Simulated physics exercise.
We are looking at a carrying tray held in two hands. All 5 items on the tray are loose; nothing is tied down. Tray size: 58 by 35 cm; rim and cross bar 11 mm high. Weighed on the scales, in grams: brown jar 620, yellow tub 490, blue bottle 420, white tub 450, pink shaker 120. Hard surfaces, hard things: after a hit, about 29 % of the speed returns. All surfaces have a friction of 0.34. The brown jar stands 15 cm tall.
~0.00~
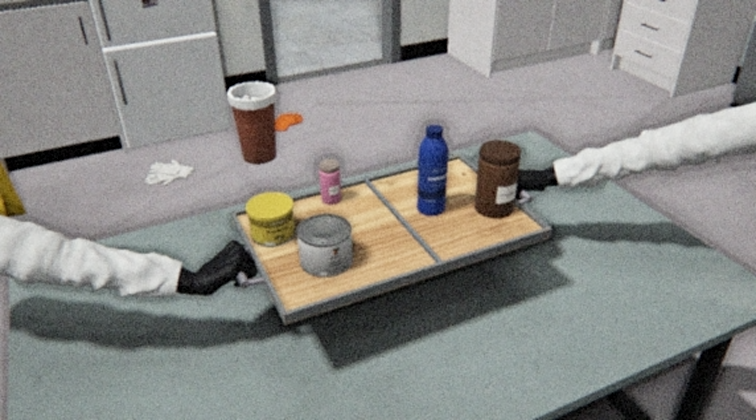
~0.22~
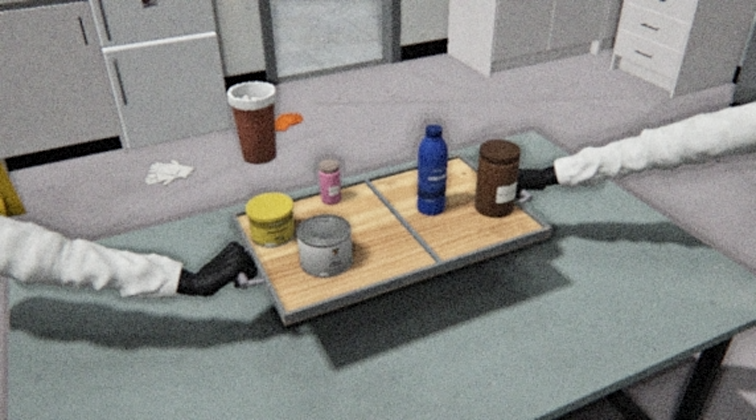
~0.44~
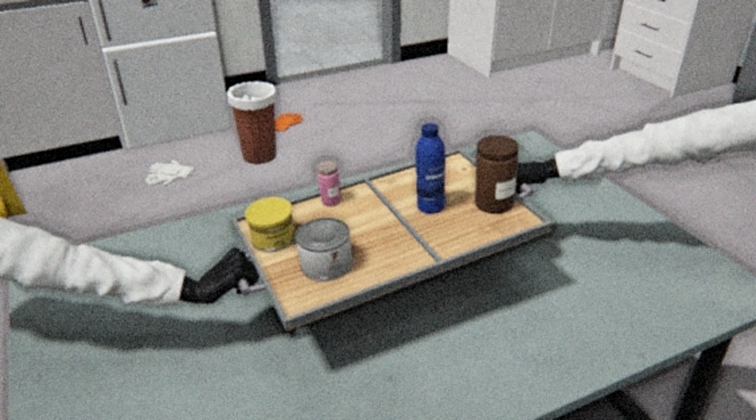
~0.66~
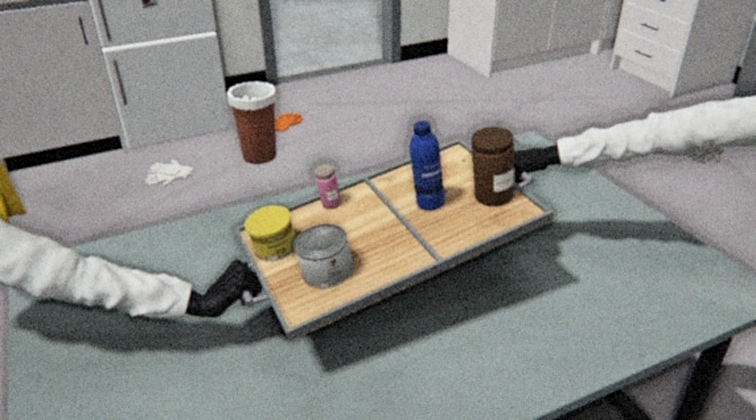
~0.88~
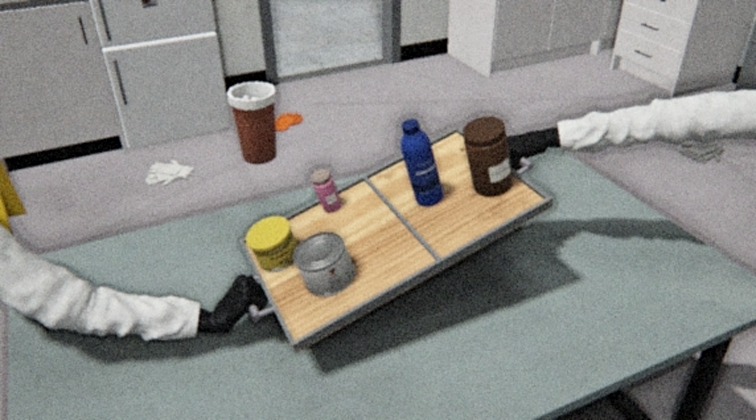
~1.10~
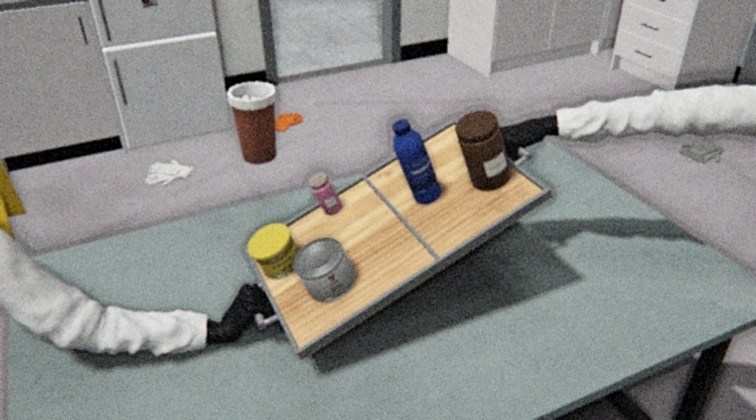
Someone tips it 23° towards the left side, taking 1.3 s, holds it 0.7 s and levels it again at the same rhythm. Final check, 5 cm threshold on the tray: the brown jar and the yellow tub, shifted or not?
At the end, the brown jar is no longer near its start, the yellow tub is still near its start.
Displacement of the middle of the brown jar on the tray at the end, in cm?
It ends about 36 centimetres from where it started.
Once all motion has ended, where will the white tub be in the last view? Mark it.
Near (293, 256).
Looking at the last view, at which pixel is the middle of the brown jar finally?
It comes to a stop close to (359, 246).
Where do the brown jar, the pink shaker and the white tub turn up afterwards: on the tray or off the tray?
Outcome: The brown jar remains on its support; the pink shaker departs its support; the white tub remains on its support.
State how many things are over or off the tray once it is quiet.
The count comes out at 3.
By 1.60 s, tray at 23°, left edge down; brown jar 10 cm from its spot near (443, 175); blue bottle rocked 31° off its seat; pink shaker 9 cm from its spot.
By 1.90 s, tray at 23°, left edge down; brown jar rocked 32° off its seat near (399, 199); blue bottle on its side; pink shaker rocked 21° off its seat.
By 2.50 s, tray at 19°, left edge down; pink shaker now off the tray; brown jar on its side near (356, 263); blue bottle on its side.
When it is over (3.9 s), off the tray, pink shaker; lying over on the tray, brown jar and blue bottle; not toppled but over 5 cm from the start, white tub; yellow tub within 5 cm of the start. End places, in pixels of the last picture, brown jar near (359, 246), yellow tub near (268, 219).
